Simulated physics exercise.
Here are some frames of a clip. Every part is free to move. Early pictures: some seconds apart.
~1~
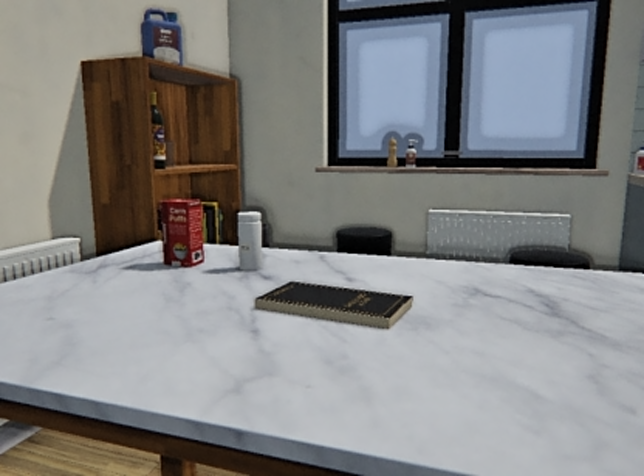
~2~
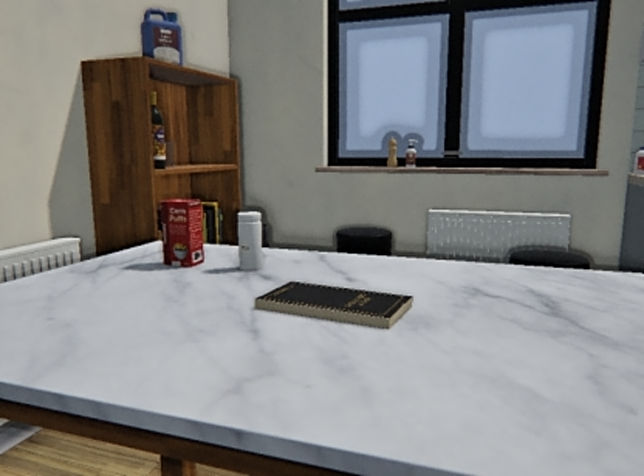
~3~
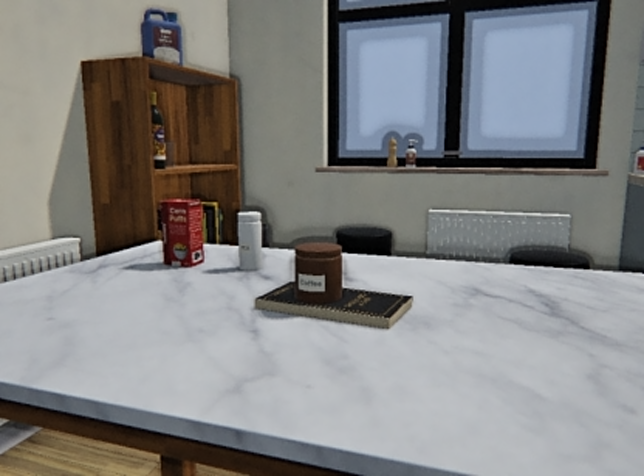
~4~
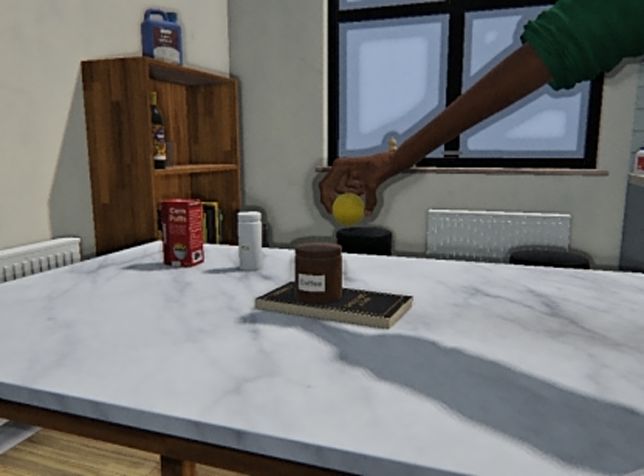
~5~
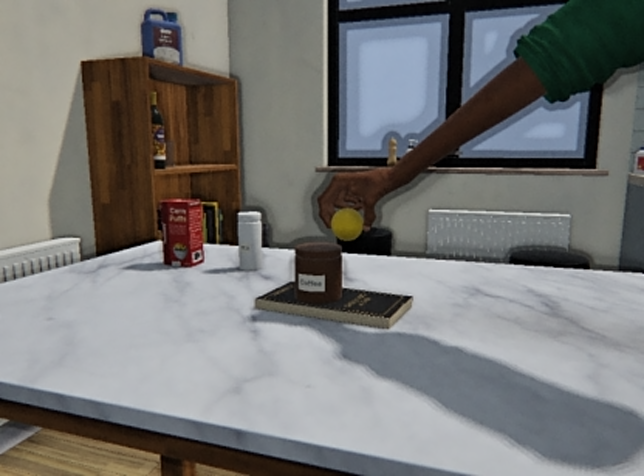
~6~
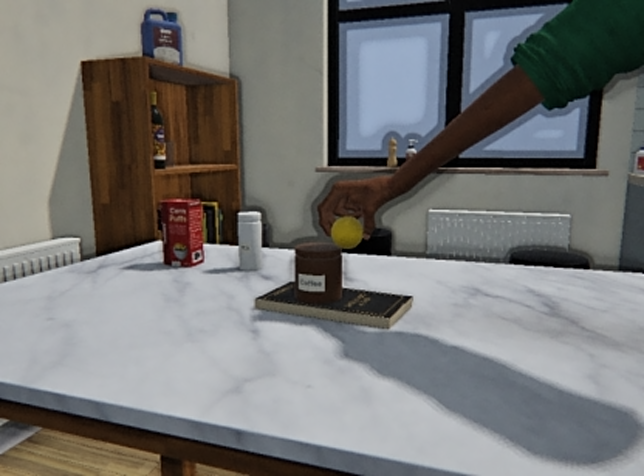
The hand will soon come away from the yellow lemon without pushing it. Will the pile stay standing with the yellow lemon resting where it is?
Honestly, the pile doesn't make it, sadly.
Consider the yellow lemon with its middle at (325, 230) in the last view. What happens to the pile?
After that, the pile stays intact.
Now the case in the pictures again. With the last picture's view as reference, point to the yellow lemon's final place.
About (377, 288).
Then, 0.30 s on from there, yellow lemon now fallen.
Then, 0.50 s on from there, things are still on the move.
Then, 2.10 s on from there, nothing new.
In the end, fallen, yellow lemon; the other 4 unmoved. At the end, from the last picture's camera, yellow lemon near (377, 288). The pile gives way.
